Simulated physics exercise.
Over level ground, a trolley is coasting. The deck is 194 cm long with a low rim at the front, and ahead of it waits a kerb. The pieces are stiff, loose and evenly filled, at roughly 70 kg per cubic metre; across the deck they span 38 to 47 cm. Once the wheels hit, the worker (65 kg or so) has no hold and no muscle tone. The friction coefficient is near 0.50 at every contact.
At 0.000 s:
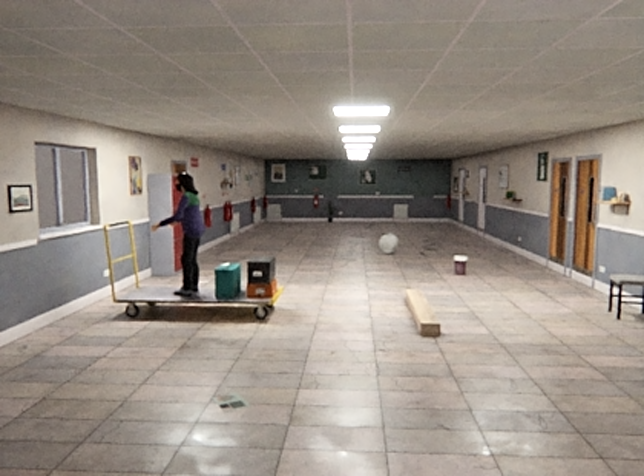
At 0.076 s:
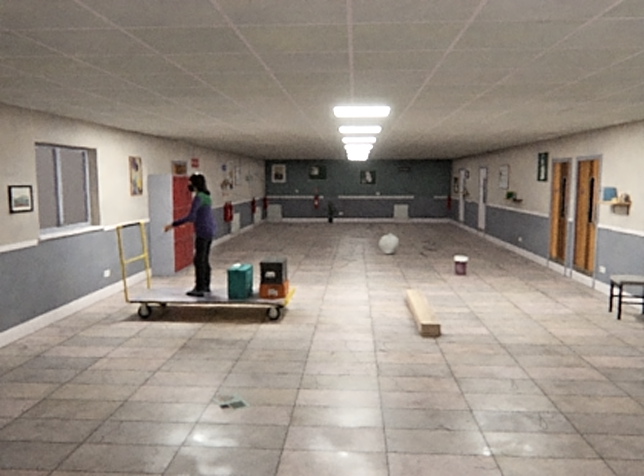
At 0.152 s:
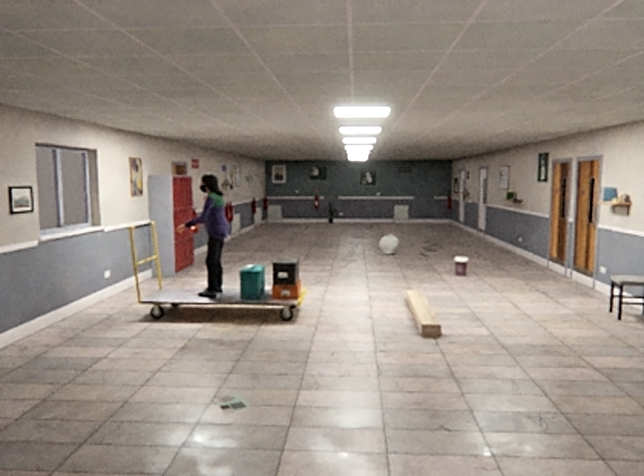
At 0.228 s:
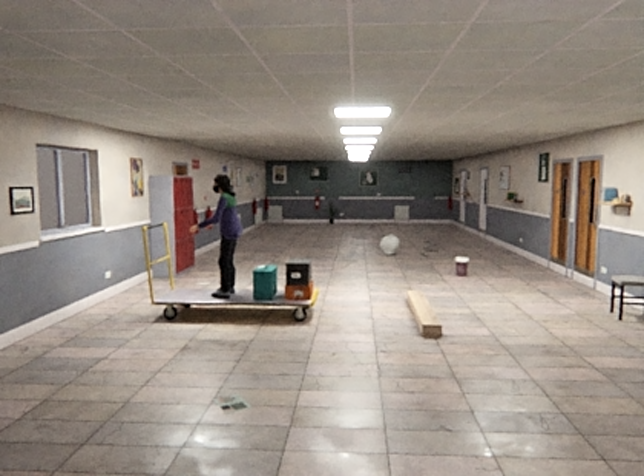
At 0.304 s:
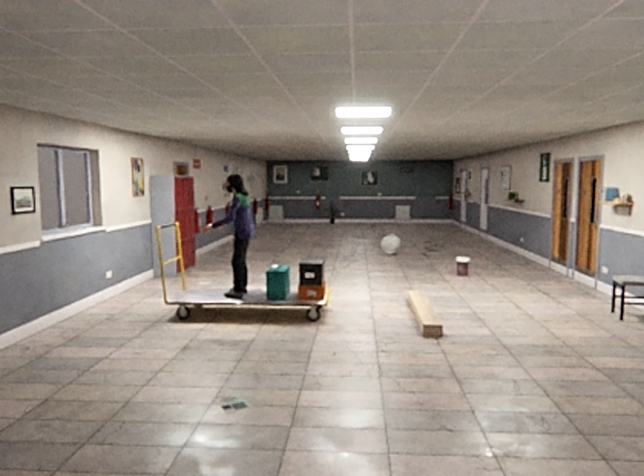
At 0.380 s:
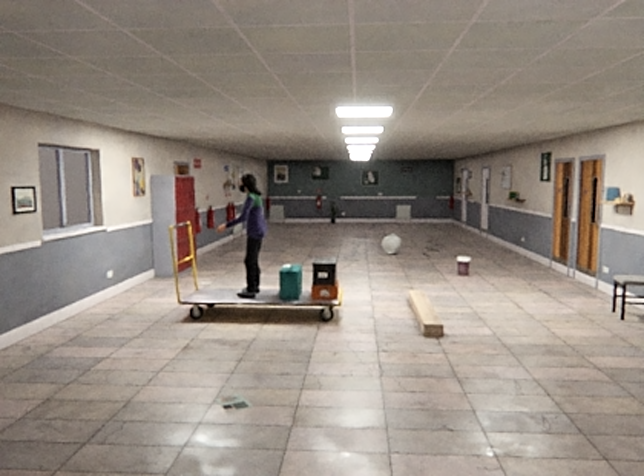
A worker in a purple top and dark trousers stands on a flat trolley at the left of a long, tiled corridor-like room, seen from a raised, steady viewpoint. A teal box and a black tote above an orange one sit on the deck, with a pale beam lying to the right. The trolley rolls steadily rightward, carrying the worker, whose arms reach toward the yellow handle.
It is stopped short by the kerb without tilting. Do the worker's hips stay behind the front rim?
Most likely it is going over the lip.
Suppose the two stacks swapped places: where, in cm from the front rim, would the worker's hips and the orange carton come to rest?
I'd say the hips settle 30 past while orange stops 30 behind.
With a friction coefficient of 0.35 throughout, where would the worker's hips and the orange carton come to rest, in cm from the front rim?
Both go past the rim: Hips by 70, orange by 30.
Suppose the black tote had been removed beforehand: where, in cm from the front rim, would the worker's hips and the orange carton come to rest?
I'd expect the hips to come to rest 20 cm out past the front rim, with orange 20 cm back from it.
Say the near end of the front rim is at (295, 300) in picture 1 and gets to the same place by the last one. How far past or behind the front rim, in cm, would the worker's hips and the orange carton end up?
The hips would end 50 cm behind the front rim, and the orange item 20 cm behind it.
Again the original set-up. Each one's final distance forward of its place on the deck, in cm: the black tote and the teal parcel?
The black one ends 150 cm ahead of its place and the teal one 10 cm ahead.
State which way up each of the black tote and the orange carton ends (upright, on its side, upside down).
At rest: Black on its side, orange upright.
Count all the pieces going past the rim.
1 in all.
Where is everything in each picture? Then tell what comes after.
Hips (194, 229), black tote (262, 270), rim corner (273, 302); 179 cm still to roll, in the first frame.
Hips (206, 229), black tote (274, 270), rim corner (286, 302); 163 cm still to roll, in the second frame.
Hips (218, 230), black tote (286, 271), rim corner (299, 303); 148 cm still to roll, in the third frame.
Hips (231, 230), black tote (299, 272), rim corner (312, 304); 132 cm still to roll, in the fourth frame.
Hips (244, 230), black tote (312, 271), rim corner (326, 304); 117 cm still to roll, in the fifth frame.
Hips (256, 230), black tote (325, 271), rim corner (340, 304); 101 cm still to roll. Speed about 2.0 m/s, in the sixth frame.
After 0.88 s the deck stops.
After 1.13 s the worker's hips are 52 cm behind the rim, near (382, 248) in the last picture's view.
After 1.43 s the worker's hips are 7 cm behind the rim, near (417, 274) in the last picture's view.
After 1.88 s the worker's hips are 24 cm past the rim, near (442, 292) in the last picture's view.
Final state at 3.7 s, past the rim, black tote and the worker's hips; behind it, orange carton and teal parcel.
